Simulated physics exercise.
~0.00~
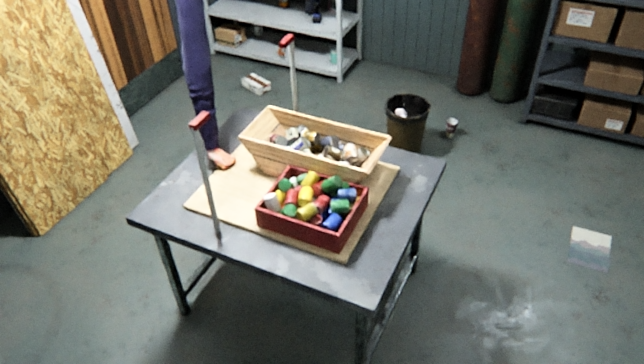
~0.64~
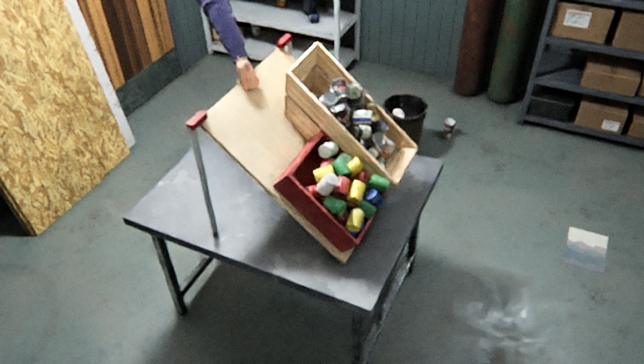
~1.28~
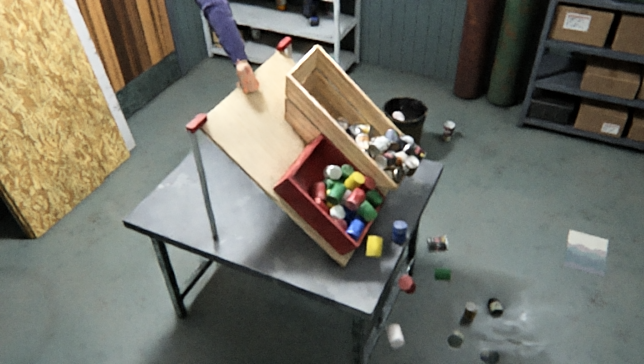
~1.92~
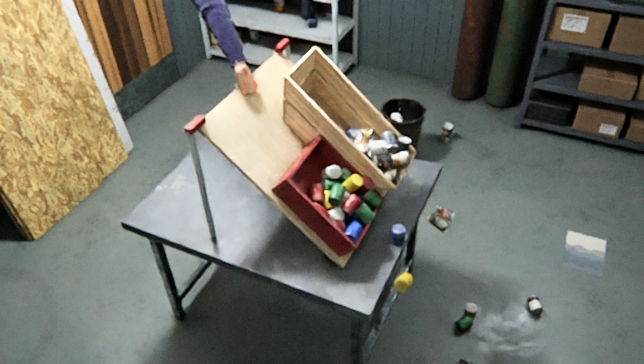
A person's arm in a dark blue sleeve reaches in from the upper left over a grey table in a workshop, seen from above. On the table lies a board carrying a pale wooden tray of small tins and, nearer the viewer, a red tray of colourful jars. The hand swings the board's left end sharply up to two red-topped stops, and both loads slide towards the lower right. Tins and jars spill over the edges and scatter across the floor. The board stays steeply tilted under the hand, with most pieces still in the trays.
